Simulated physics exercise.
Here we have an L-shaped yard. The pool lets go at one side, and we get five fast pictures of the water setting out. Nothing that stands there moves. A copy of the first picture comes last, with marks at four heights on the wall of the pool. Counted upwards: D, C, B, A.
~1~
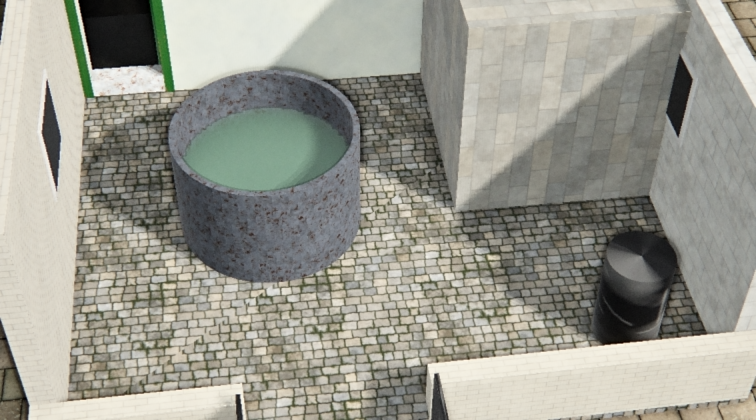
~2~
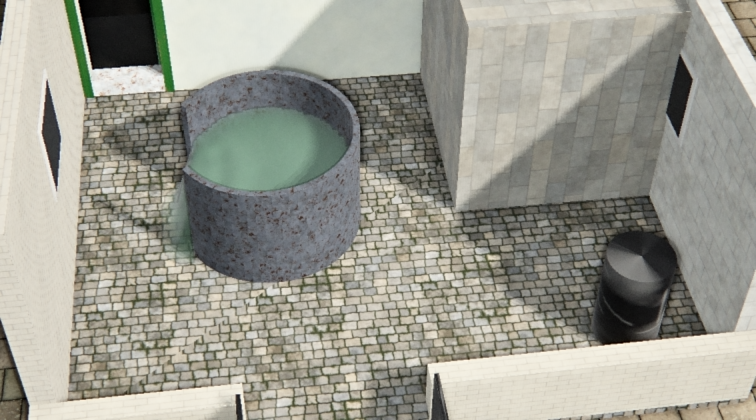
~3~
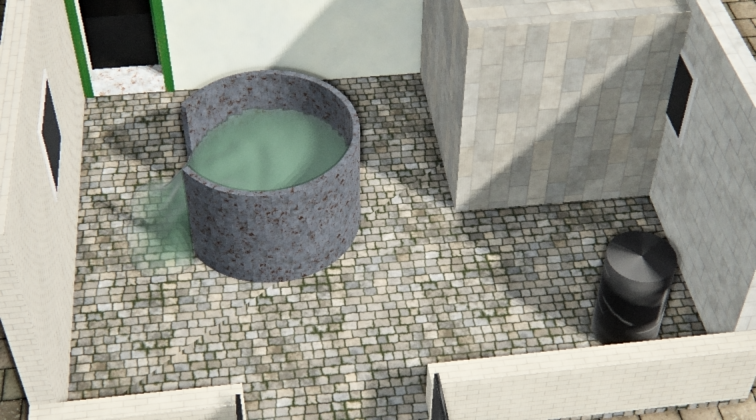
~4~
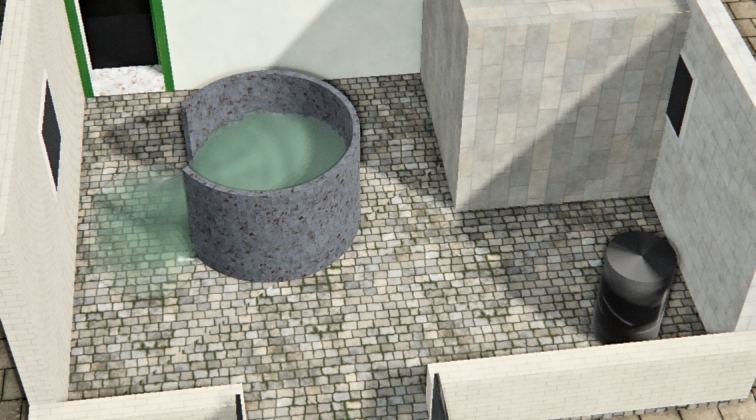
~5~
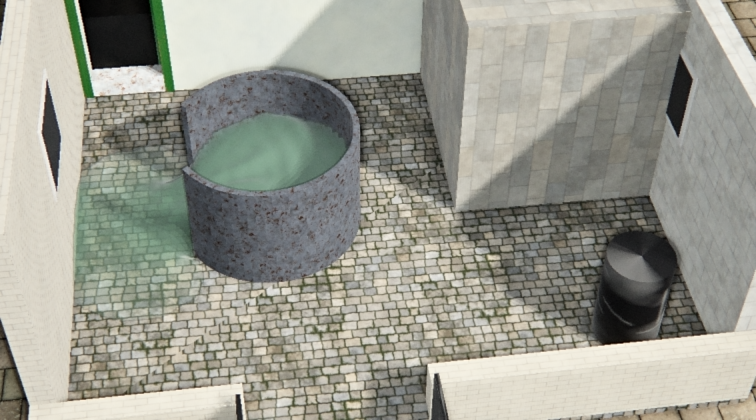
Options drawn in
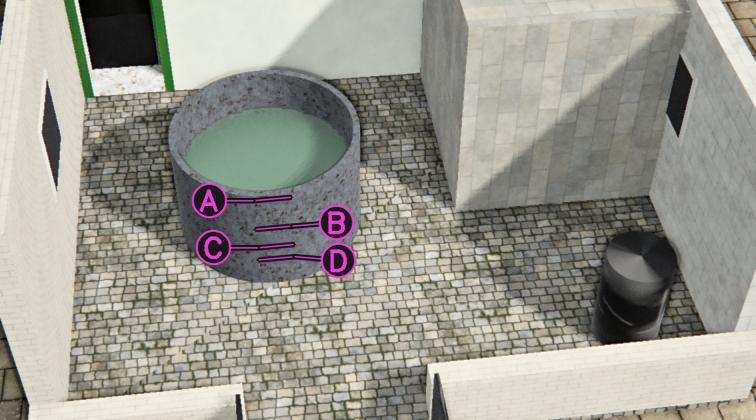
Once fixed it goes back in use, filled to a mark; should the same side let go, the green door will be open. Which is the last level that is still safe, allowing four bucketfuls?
I would pick line C.
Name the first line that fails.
That is line B.
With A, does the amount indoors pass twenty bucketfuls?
Yes, clearly.
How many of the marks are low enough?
Two of them.
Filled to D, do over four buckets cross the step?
No.
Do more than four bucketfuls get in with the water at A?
Yes, it does.
On the marked copy, A at (272, 199); B at (274, 227); C at (275, 246); D at (276, 258); from the bottom up D, C, B, A.
With A, dozens of bucketfuls pour in.
With B, about 9 bucketfuls get in.
With C, a bucket or two gets in.
With D, nothing gets over.
